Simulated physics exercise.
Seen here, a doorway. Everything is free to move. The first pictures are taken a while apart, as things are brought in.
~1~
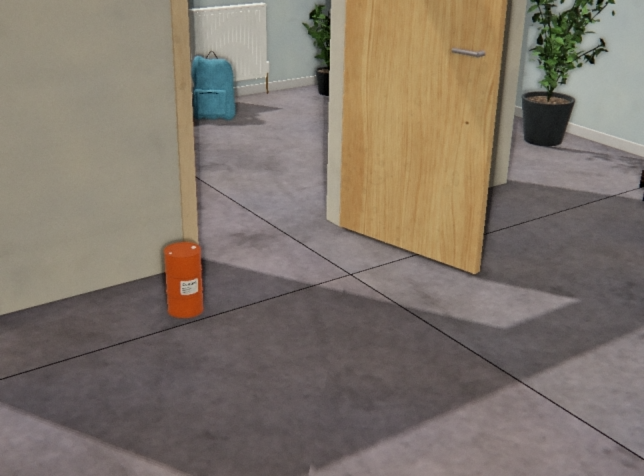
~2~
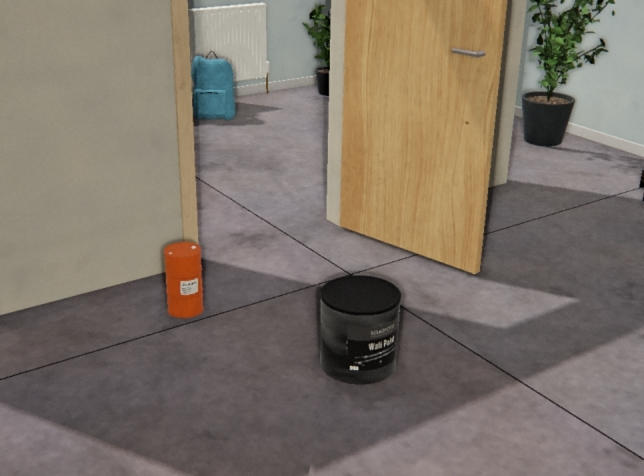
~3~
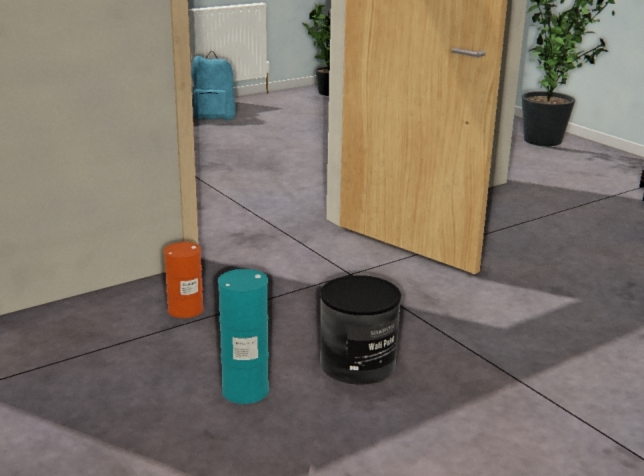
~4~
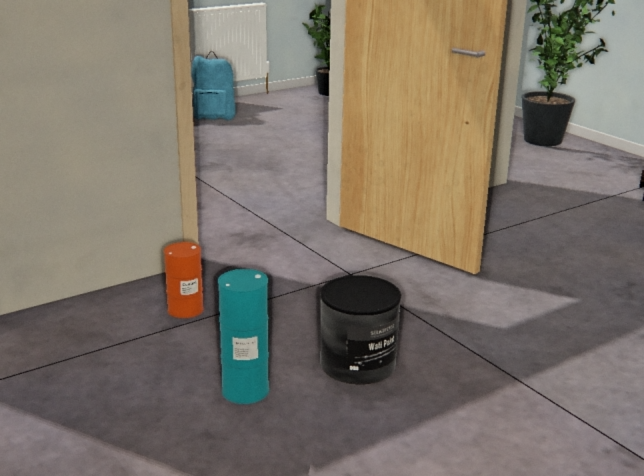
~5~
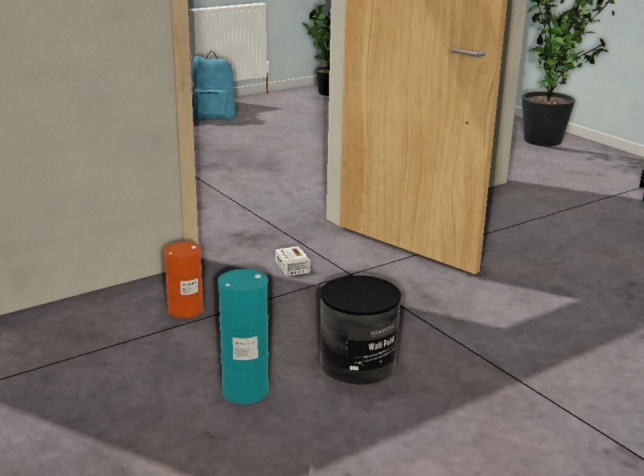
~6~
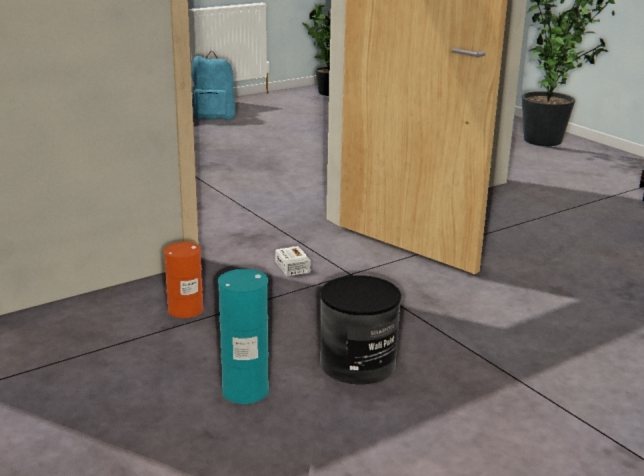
In this clip, an orange canister stands near an open wooden door that stays still, and a black pail, then a turquoise canister, then a small white box appear on the floor nearby; nothing else visibly moves.
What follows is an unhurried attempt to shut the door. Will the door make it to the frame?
Outcome: The door closes.
Then, 1.00 s past the last view, door at 80°.
Then, 1.90 s past the last view, door at 38°; white box displaced a little near (288, 260).
Then, 2.20 s past the last view, door at 24°; white box displaced about its own width near (265, 254).
Then, 2.60 s past the last view, door at 4°; white box displaced well along near (245, 243).
Finally, door at 0°; moved from the start, white box; the other 3 still in place. Final places as the last picture's camera would see them, white box near (241, 239).
